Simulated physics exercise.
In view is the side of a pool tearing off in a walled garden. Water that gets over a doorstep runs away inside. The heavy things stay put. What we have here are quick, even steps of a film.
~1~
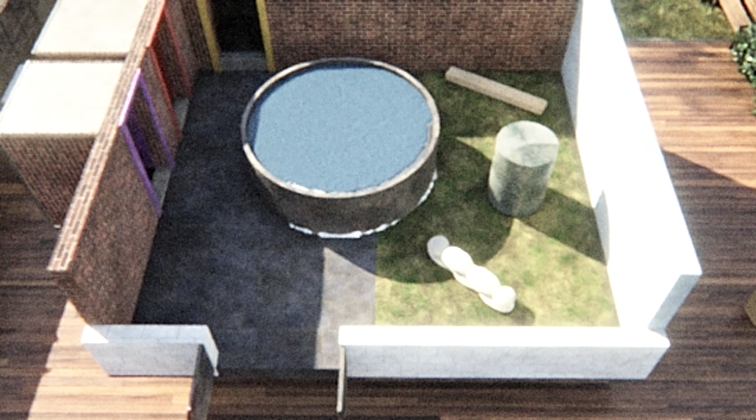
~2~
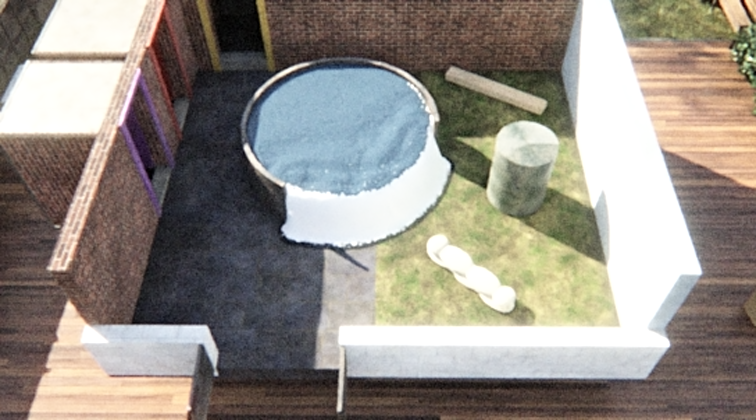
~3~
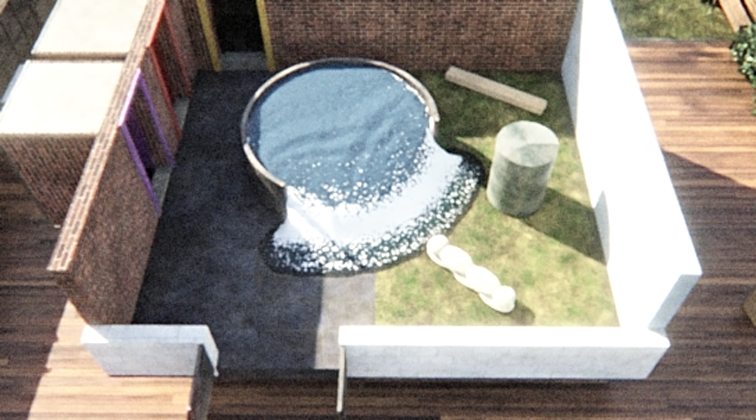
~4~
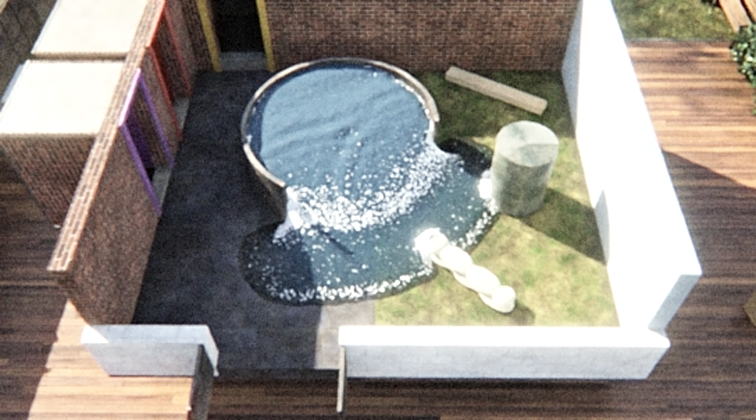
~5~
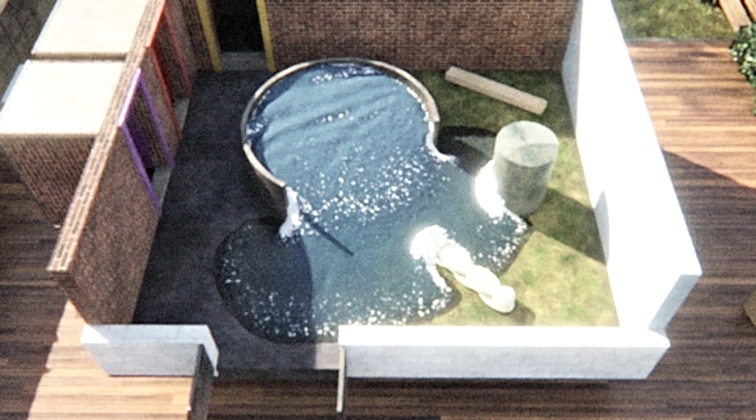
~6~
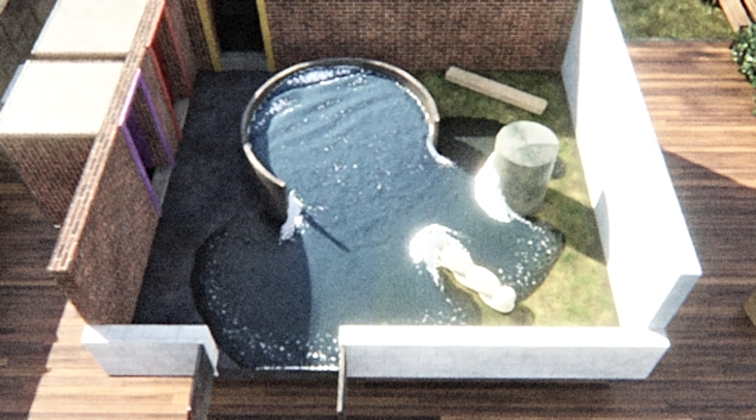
The video shows a round pool in a walled garden as its near side tears open and water pours out, spreading across the paving and grass, around a pale cylinder and a twisted white object, to the front wall.
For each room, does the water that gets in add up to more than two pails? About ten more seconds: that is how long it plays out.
Purple door: No, two pails at most; red door: Yes, more than two pails; yellow door: No, two pails at most.
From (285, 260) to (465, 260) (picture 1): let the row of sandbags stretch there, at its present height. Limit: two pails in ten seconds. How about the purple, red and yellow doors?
Going door by door, purple crosses the line, then red crosses the line, then yellow remains short of it.
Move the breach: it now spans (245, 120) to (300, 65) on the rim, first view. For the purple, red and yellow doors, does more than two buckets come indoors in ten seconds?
At the doors, purple crosses the line, red crosses the line and yellow crosses the line.
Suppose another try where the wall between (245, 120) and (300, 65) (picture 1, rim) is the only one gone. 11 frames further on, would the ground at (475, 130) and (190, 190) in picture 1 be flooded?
Respectively: Parched and drenched.
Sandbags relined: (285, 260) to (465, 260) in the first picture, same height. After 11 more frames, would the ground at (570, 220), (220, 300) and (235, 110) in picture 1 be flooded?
Listed in sequence, the spots are swamped, swamped, spared.
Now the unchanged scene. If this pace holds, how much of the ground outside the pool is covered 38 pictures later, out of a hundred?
About 90 in a hundred.
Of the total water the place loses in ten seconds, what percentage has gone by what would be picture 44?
Result, approximate: 80 per cent.
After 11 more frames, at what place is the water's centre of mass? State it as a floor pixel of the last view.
Roughly (408, 228) in the last picture.
A moment on, water covers 55 % of the floor; the purple door not reached, the red door not reached, the yellow door not reached.
Next, water covers 60 % of the floor; the purple door not reached, the red door not reached, the yellow door not reached.
Then, water covers 75 % of the floor; the purple door wet at the sill, nothing in, the red door not reached, the yellow door not reached.
Later, water covers 90 % of the floor; the purple door wet at the sill, nothing in, the red door wet at the sill, nothing in, the yellow door not reached.
In the end, water covers 95 % of the floor; the purple door wet at the sill, nothing in, the red door over two buckets in, the yellow door wet at the sill, nothing in.
